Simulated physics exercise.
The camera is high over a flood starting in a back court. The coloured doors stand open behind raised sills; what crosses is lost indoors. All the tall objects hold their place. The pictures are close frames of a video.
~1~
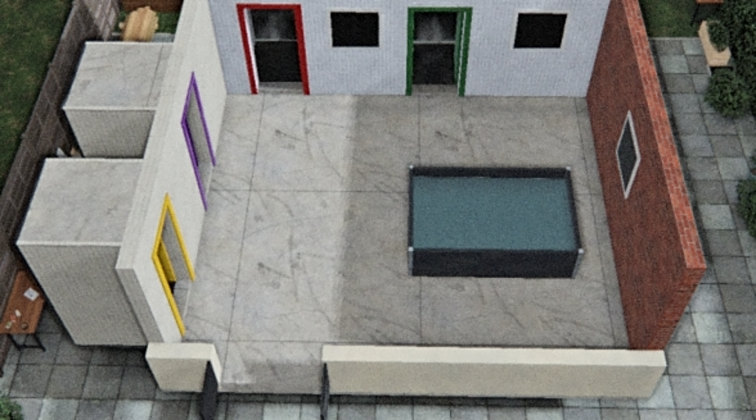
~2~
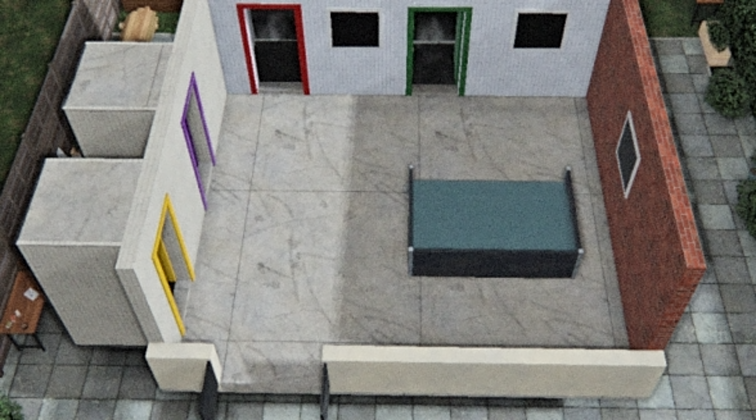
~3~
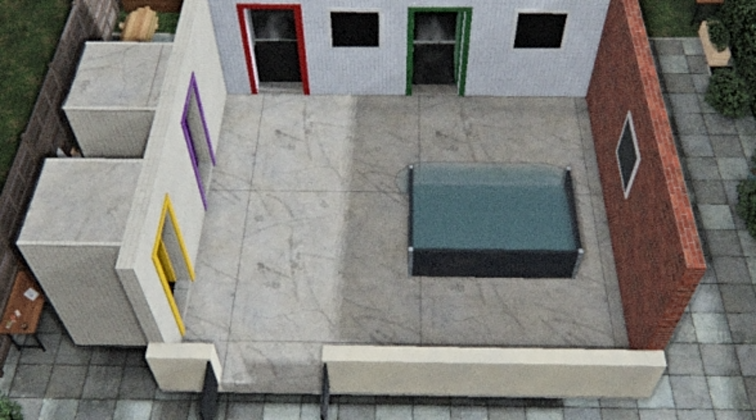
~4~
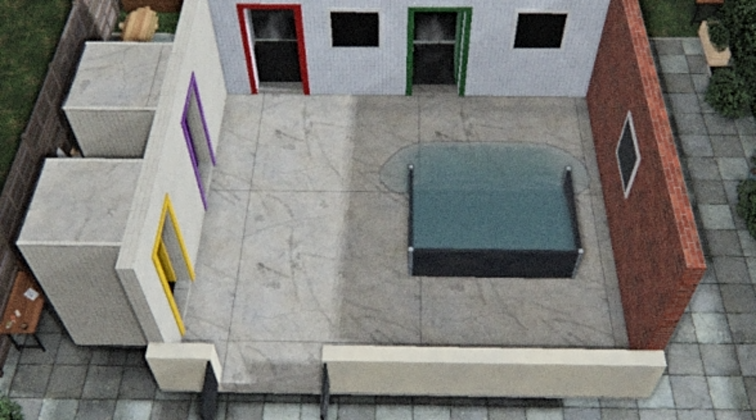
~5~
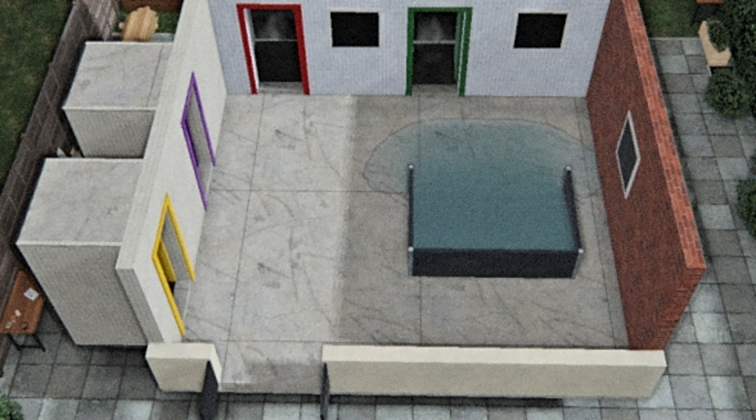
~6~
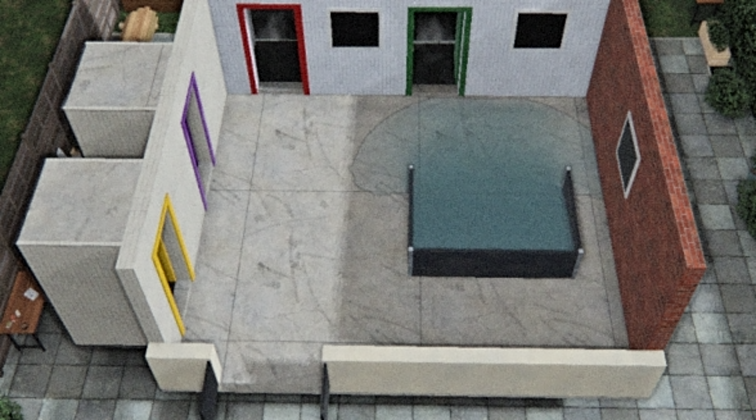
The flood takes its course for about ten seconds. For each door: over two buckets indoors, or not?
One by one: The red door admits no more than that; the yellow door admits no more than that; the green door lets in a lot; the purple door admits no more than that.
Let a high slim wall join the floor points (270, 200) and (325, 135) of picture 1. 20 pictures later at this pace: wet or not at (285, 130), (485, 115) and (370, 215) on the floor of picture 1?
One after the other: Flooded, awash, not flooded.
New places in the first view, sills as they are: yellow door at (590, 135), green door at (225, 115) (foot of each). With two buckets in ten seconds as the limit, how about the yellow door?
The yellow door passes that mark.
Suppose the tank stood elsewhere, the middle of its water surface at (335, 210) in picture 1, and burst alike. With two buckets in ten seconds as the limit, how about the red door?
Then: The red one goes over.
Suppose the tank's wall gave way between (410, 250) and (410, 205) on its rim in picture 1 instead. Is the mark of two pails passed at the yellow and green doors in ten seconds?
My reading: The yellow one lets more in; the green one holds.
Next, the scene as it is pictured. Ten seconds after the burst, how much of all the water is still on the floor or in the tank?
About 76 per cent.
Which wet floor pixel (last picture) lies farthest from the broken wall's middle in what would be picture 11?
Close to (338, 99).
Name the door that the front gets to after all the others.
Last comes the yellow door.
A moment on, water covers 30 % of the floor; the red door not reached, the yellow door not reached, the green door over two buckets in, the purple door not reached.
Next, water covers 30 % of the floor; the red door wet at the sill, nothing in, the yellow door not reached, the green door far over two buckets in, the purple door not reached.
Then, water covers 40 % of the floor; the red door wet at the sill, nothing in, the yellow door not reached, the green door far over two buckets in, the purple door not reached.
Later, water covers 75 % of the floor; the red door wet at the sill, nothing in, the yellow door wet at the sill, nothing in, the green door far over two buckets in, the purple door wet at the sill, nothing in.
In the end, water covers 95 % of the floor; the red door under two buckets in, the yellow door wet at the sill, nothing in, the green door far over two buckets in, the purple door wet at the sill, nothing in.
